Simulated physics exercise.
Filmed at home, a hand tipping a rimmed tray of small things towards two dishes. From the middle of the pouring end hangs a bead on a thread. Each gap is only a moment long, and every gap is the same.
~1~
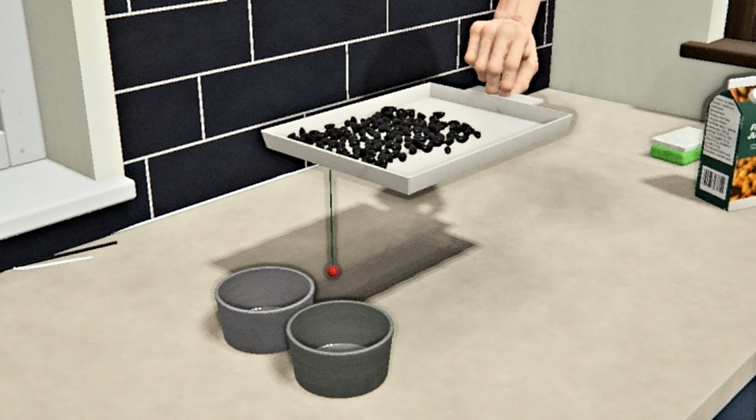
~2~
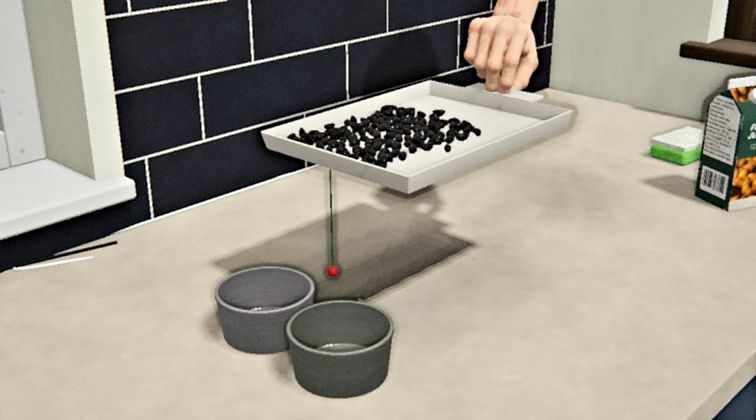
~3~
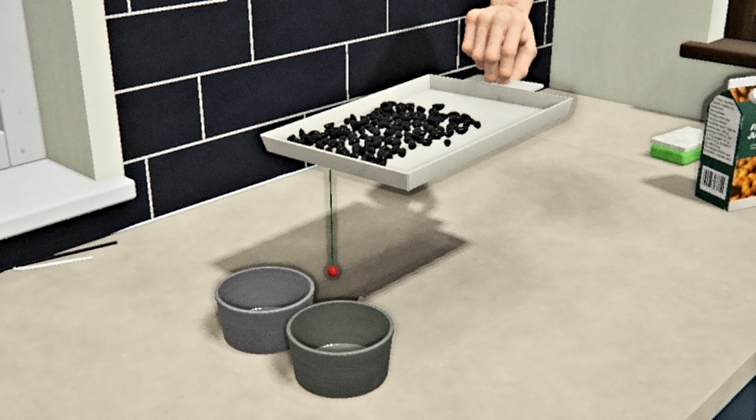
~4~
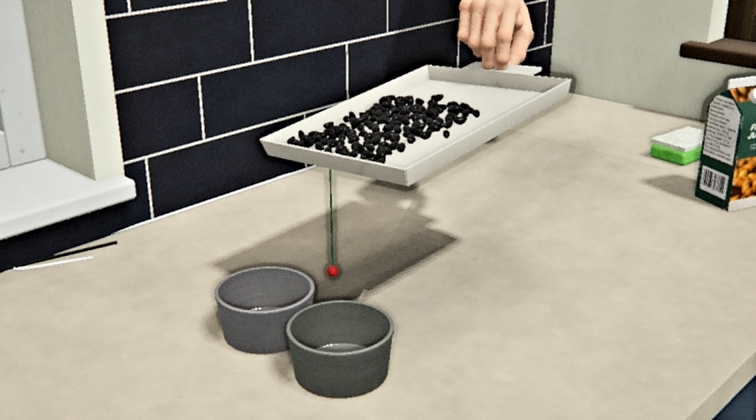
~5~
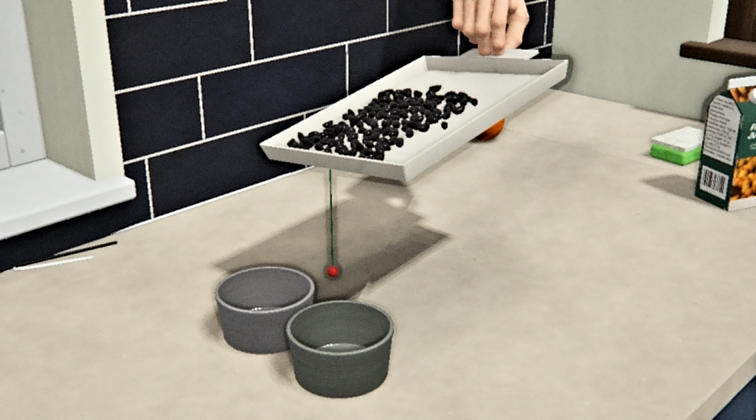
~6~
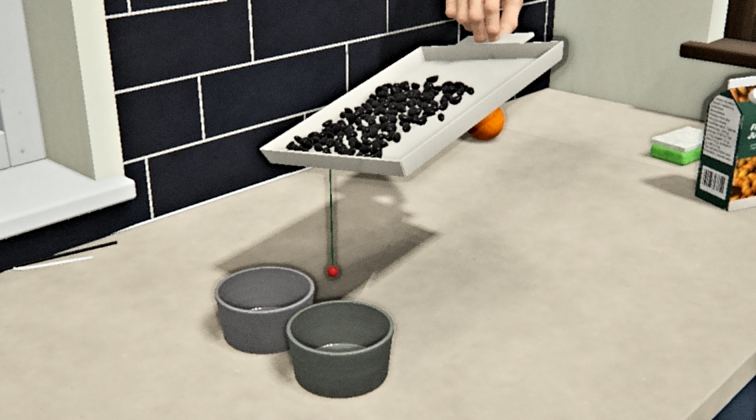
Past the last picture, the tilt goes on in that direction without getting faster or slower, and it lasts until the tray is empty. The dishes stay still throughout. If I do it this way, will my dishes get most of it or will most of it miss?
Pretty clear the dishes gather a lesser part of what falls.
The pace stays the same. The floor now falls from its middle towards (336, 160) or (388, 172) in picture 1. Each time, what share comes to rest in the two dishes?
First heading roughly 80 %, second roughly 60 %.
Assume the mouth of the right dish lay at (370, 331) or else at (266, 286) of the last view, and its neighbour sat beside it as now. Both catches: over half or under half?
First shift, a minority share; second shift, a minority share.
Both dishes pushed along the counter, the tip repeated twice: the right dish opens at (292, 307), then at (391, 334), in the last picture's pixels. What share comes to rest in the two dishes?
That makes 10 per cent, followed by 10 per cent.
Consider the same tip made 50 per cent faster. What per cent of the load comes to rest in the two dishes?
Roughly 30 percent.
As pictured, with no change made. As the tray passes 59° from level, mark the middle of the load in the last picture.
The middle of the pieces shows up near (333, 112).
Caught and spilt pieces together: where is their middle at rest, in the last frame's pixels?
Close to (280, 299) in the last view.
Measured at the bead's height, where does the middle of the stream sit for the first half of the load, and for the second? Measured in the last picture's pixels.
The opening part goes through (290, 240); what follows goes through (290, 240).
Just after the last frame, tray tipped steeply; almost all on the tray; just a few in the air.
A moment on, tray tipped right over; almost all on the tray; just a few in the left dish; just a few outside both.
Further on, tray tipped past a quarter turn; roughly a quarter in the left dish; the larger part outside both.
When it is over, tray tipped past a quarter turn; not one in the right dish; roughly a quarter in the left dish; the larger part outside both.
